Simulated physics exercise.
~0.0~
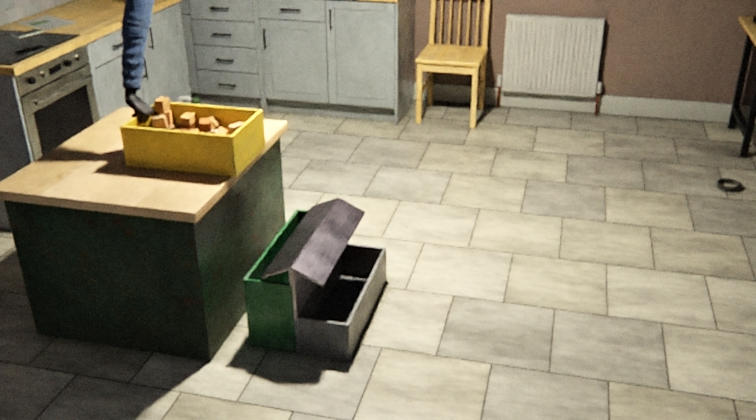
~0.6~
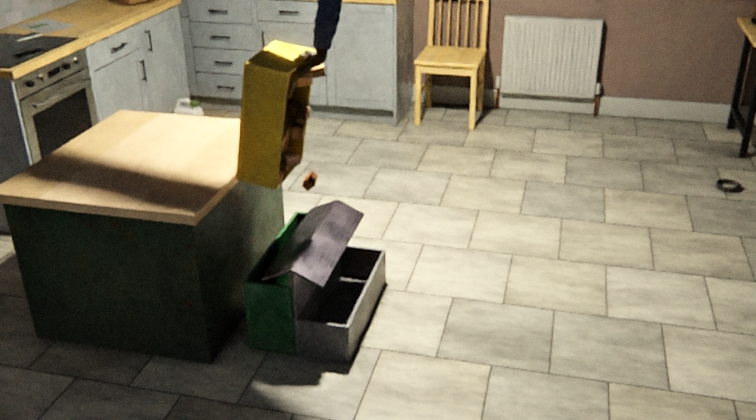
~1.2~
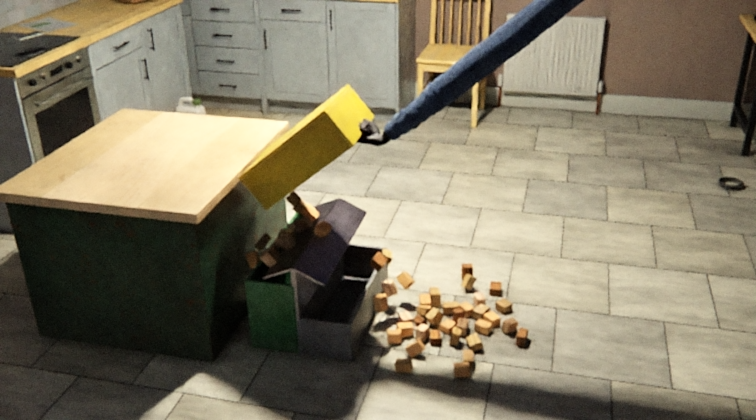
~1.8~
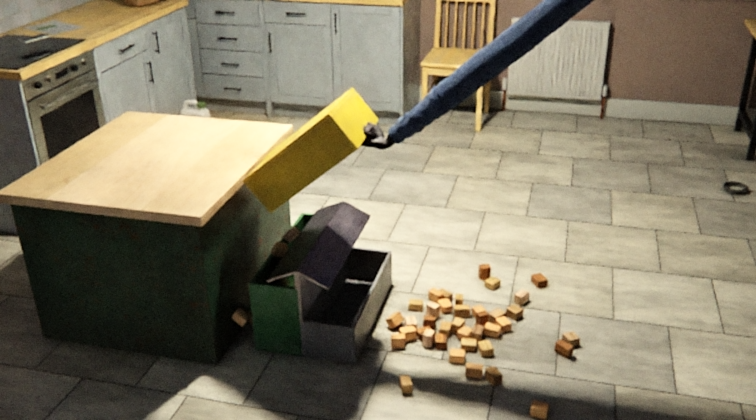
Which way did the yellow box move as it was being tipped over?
The yellow box moved to the right, going from the top of the bench to a spot above the bins.
A blue arm lifted a yellow box of wooden blocks off the bench and tipped it over above the green and grey bins, and most of the blocks spilled past the grey tub and ended up scattered on the tiled floor.
